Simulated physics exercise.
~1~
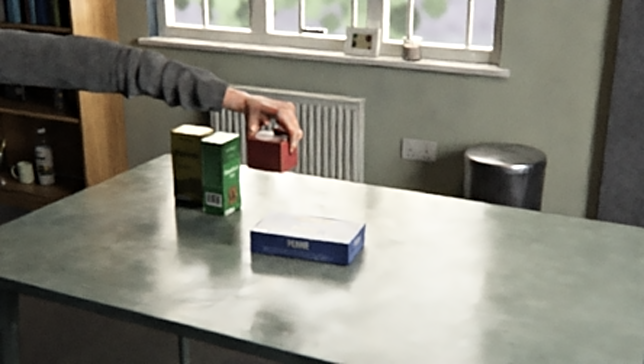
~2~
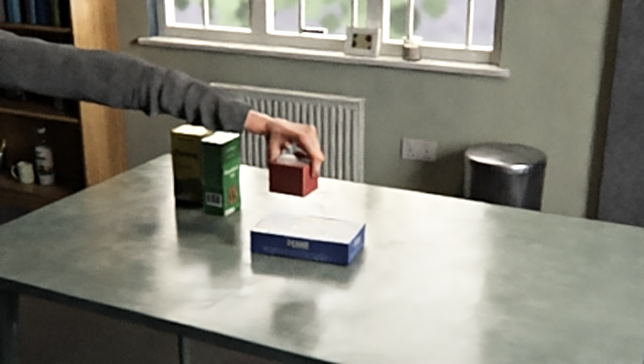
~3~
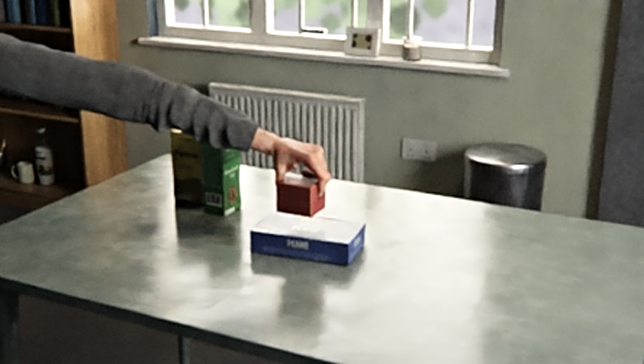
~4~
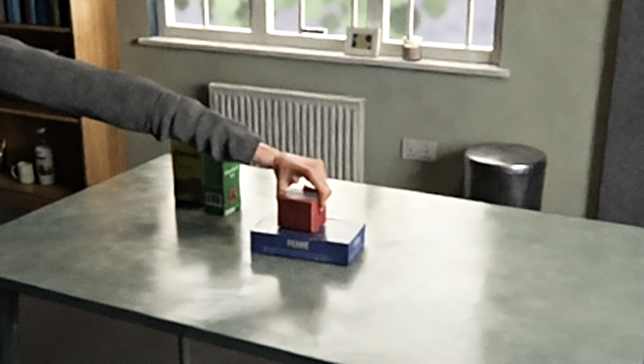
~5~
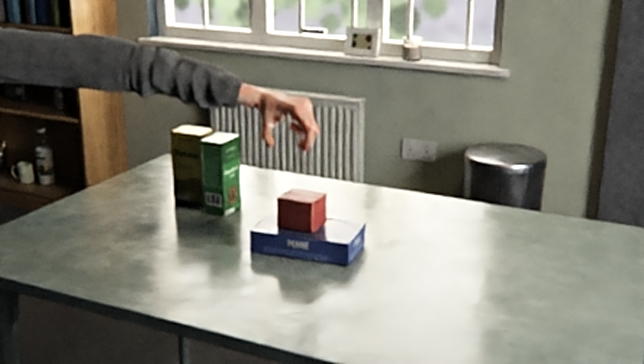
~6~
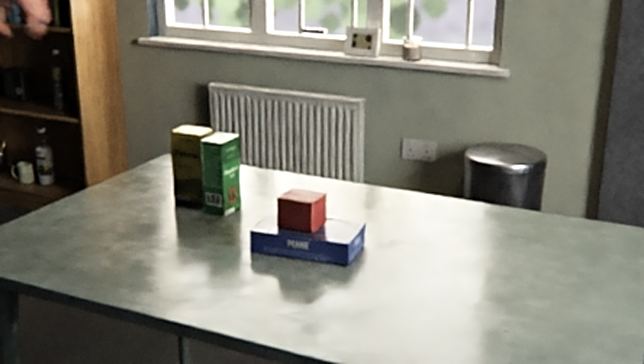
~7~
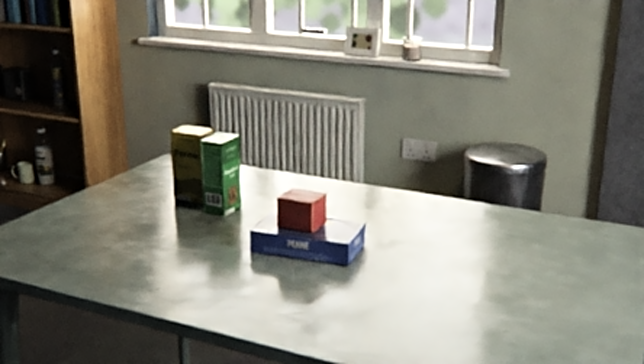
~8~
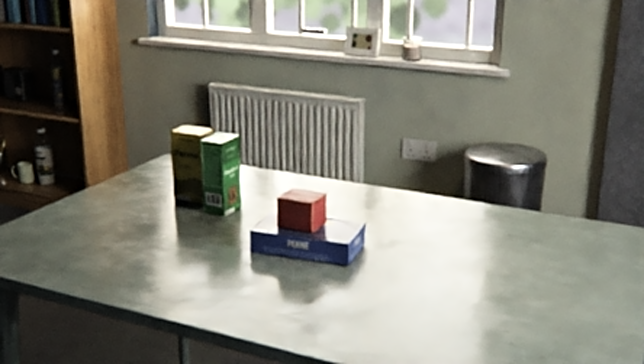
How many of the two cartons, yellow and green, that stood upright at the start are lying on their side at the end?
None of them are. Both the yellow carton and the green carton are still standing upright at the end.
On a table in a room with a radiator and a window, a hand carried a red block over from beside two cartons, lowered it onto a flat blue packet and let go, and the block stayed balanced there after the arm withdrew.
